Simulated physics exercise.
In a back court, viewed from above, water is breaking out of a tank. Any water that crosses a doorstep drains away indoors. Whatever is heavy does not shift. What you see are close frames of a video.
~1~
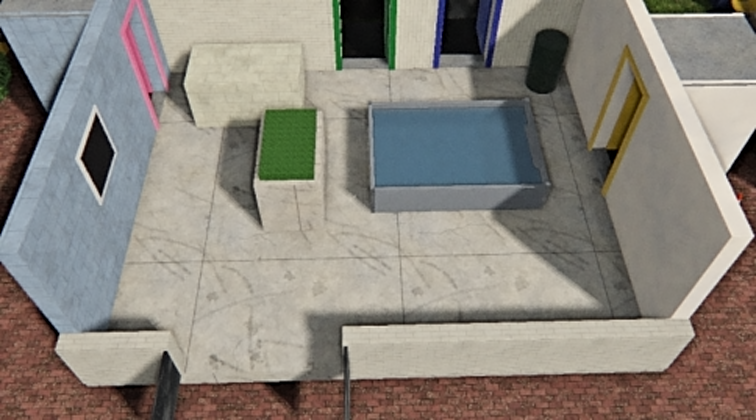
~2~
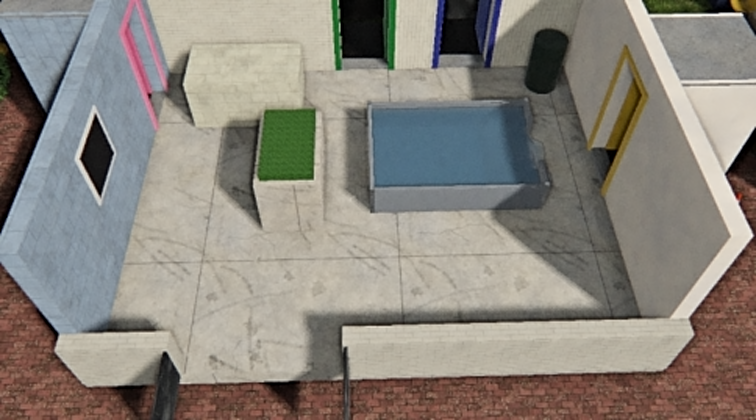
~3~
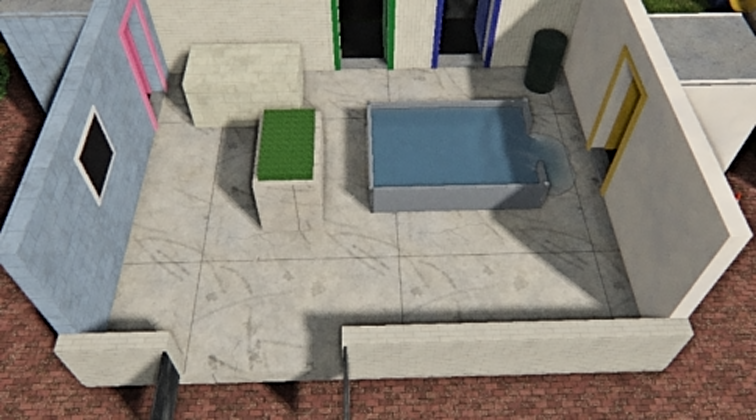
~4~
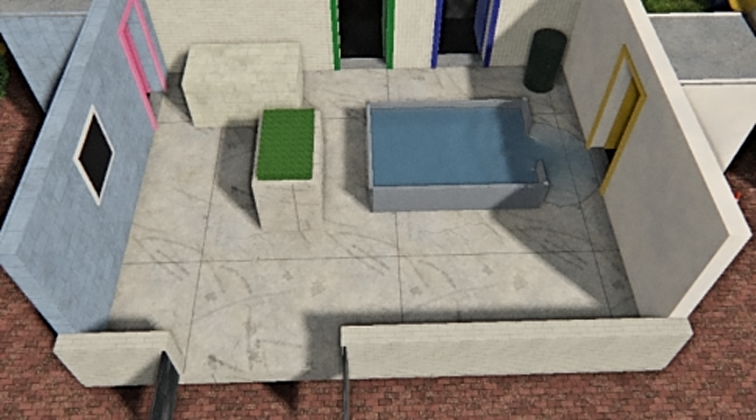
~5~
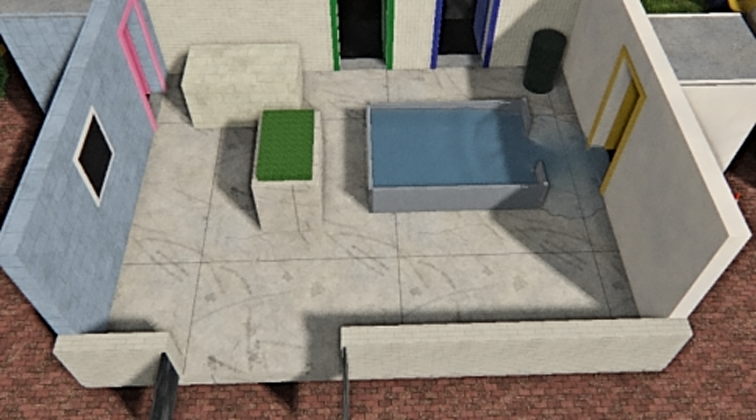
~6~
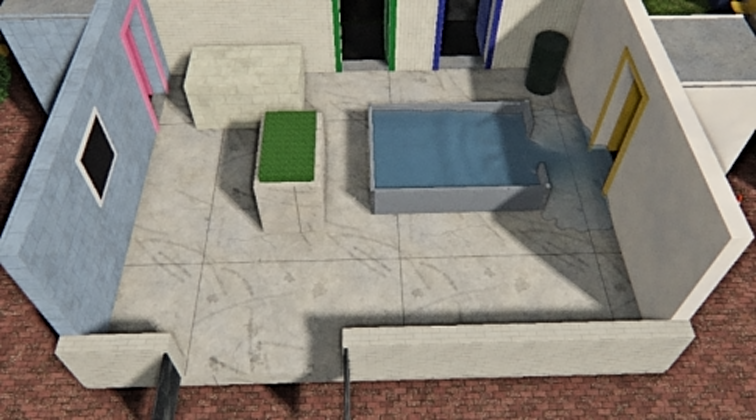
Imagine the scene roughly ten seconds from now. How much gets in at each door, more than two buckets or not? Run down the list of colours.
Green door: At most two buckets, pink door: At most two buckets, yellow door: Over two buckets, blue door: At most two buckets.
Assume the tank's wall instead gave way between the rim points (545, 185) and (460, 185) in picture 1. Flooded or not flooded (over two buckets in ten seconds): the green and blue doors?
In brief, the green stops short; the blue stops short.
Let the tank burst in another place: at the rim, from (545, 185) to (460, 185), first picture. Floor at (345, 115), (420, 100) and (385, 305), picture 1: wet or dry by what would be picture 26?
So: Spared, then spared, then wetted.
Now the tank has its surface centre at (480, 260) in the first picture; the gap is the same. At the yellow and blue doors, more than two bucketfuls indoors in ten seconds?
Result: Yellow door stays inside the limit; blue door stays inside the limit.
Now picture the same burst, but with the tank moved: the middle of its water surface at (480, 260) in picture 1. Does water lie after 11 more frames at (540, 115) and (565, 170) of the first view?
In order: Reached by the flood and reached by the flood.
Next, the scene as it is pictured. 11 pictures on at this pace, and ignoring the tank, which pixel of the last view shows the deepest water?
(592, 162).
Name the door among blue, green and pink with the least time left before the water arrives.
That would be the one in blue.
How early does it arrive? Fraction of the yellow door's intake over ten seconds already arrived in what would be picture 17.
Around 40 in a hundred.
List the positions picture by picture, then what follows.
The first picture shows still water in the open tank at (454, 145).
In the second picture, water pours out at (529, 158) and has run to a hidden place.
In the third picture, the front is at (569, 182), out from the gap at (529, 158).
In the fourth picture, the front is at (596, 178), out from the gap at (528, 158).
In the fifth picture, the front is at (603, 201), out from the gap at (528, 158).
In the sixth picture, water pours out at (530, 159) and has run to (610, 221).
A moment on, water covers 10 % of the floor; the green door not reached, the pink door not reached, the yellow door far over two buckets in, the blue door not reached.
Next, water covers 15 % of the floor; the green door not reached, the pink door not reached, the yellow door far over two buckets in, the blue door not reached.
Then, water covers 30 % of the floor; the green door not reached, the pink door not reached, the yellow door far over two buckets in, the blue door wet at the sill, nothing in.
Later, water covers 50 % of the floor; the green door wet at the sill, nothing in, the pink door not reached, the yellow door far over two buckets in, the blue door wet at the sill, nothing in.
In the end, water covers 85 % of the floor; the green door wet at the sill, nothing in, the pink door wet at the sill, nothing in, the yellow door far over two buckets in, the blue door wet at the sill, nothing in.
